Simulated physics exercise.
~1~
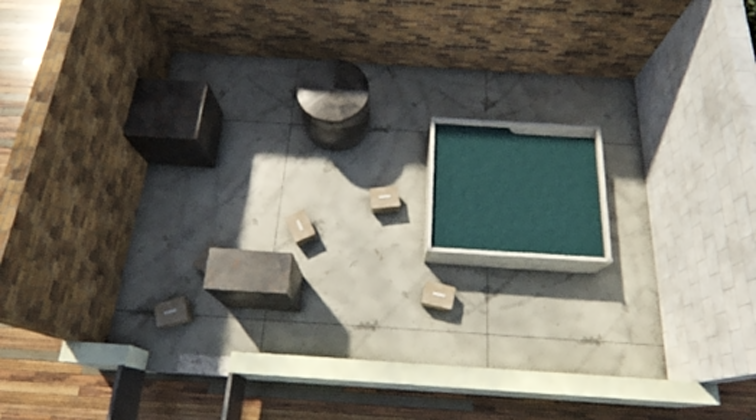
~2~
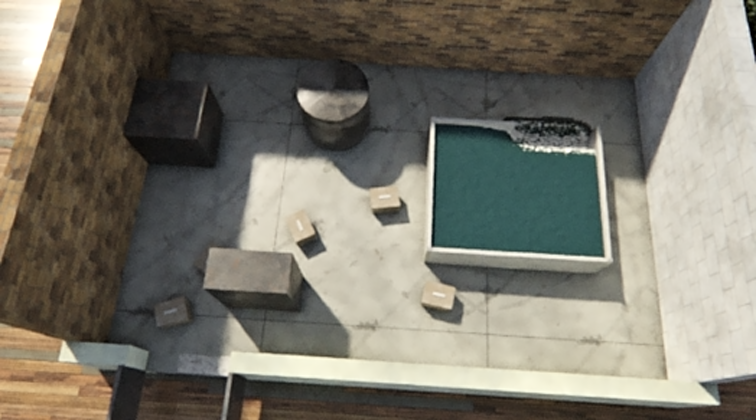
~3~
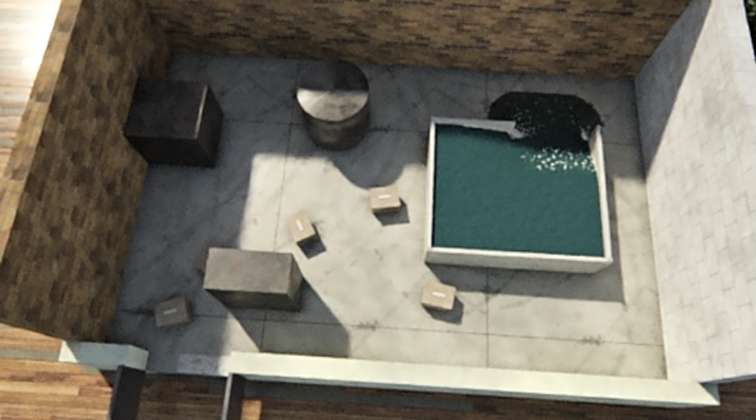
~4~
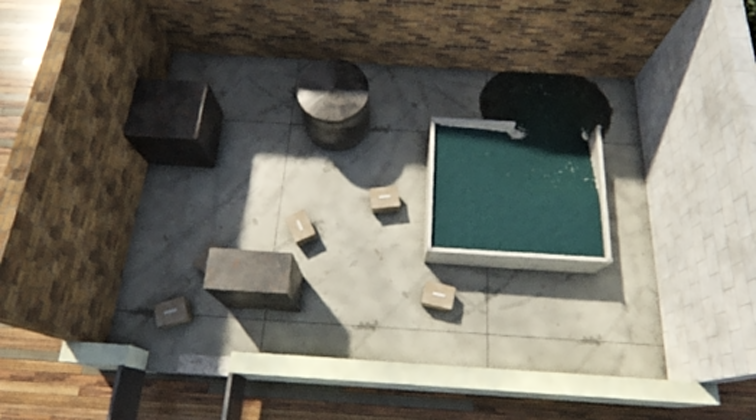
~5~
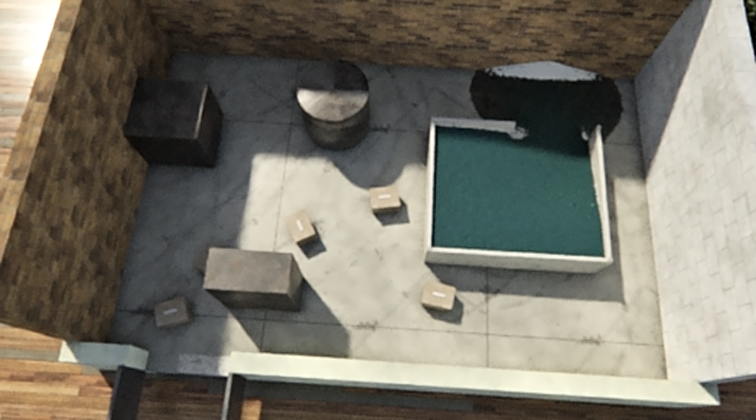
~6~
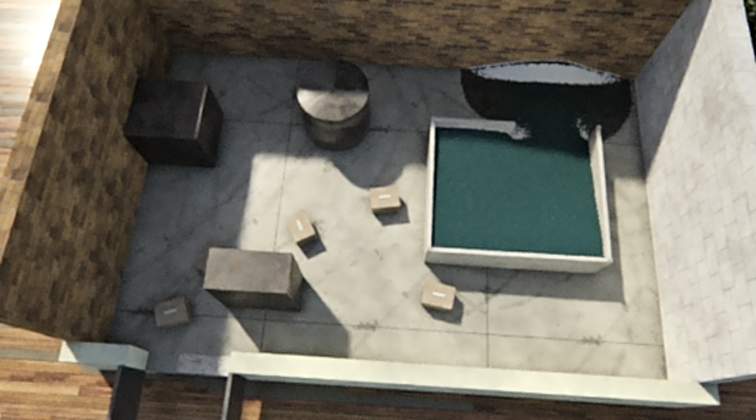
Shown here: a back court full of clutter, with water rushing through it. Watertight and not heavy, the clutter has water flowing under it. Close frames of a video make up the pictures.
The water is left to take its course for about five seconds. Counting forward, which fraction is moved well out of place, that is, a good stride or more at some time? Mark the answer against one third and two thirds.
Fewer than a third of them.
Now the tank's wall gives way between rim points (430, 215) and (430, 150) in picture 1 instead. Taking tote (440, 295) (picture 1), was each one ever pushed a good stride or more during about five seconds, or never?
Verdict: Less than that.
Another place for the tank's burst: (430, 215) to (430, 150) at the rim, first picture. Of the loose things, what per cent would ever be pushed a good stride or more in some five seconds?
80 per cent or thereabouts.
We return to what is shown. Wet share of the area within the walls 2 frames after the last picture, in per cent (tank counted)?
Something like 20 in a hundred.
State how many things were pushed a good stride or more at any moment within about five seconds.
You get 0.
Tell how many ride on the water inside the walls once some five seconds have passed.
By my reckoning the number comes out at 0.
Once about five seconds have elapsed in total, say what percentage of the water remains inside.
Roughly 100 in a hundred.
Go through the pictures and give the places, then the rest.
In the first picture, a tote at (300, 225) rests on the ground; a tote at (385, 197), on the bottom; 0 of 5 have shifted.
In the second picture, a tote at (300, 225), on the bottom; a tote at (385, 197), on the bottom; 0 of 5 have shifted.
In the third picture, a tote at (300, 225), on the bottom; a tote at (385, 197) rests on the ground; 0 of 5 have shifted.
In the fourth picture, a tote at (300, 225) rests on the ground; a tote at (385, 197), on the bottom; 0 of 5 have shifted.
In the fifth picture, a tote at (300, 225) rests on the ground; a tote at (385, 197), on the bottom; 0 of 5 have shifted.
In the sixth picture, a tote at (300, 225), on the bottom; a tote at (385, 197) rests on the ground; 0 of 5 have shifted.
A moment on, 0 of 5 are well off their spots; 0 afloat.
Next, 0 of 5 are well off their spots; 0 afloat.
Later, 0 of 5 are well off their spots; 0 afloat.
In the end, 0 of 5 are well off their spots, and 0 have been at some point; 0 afloat.
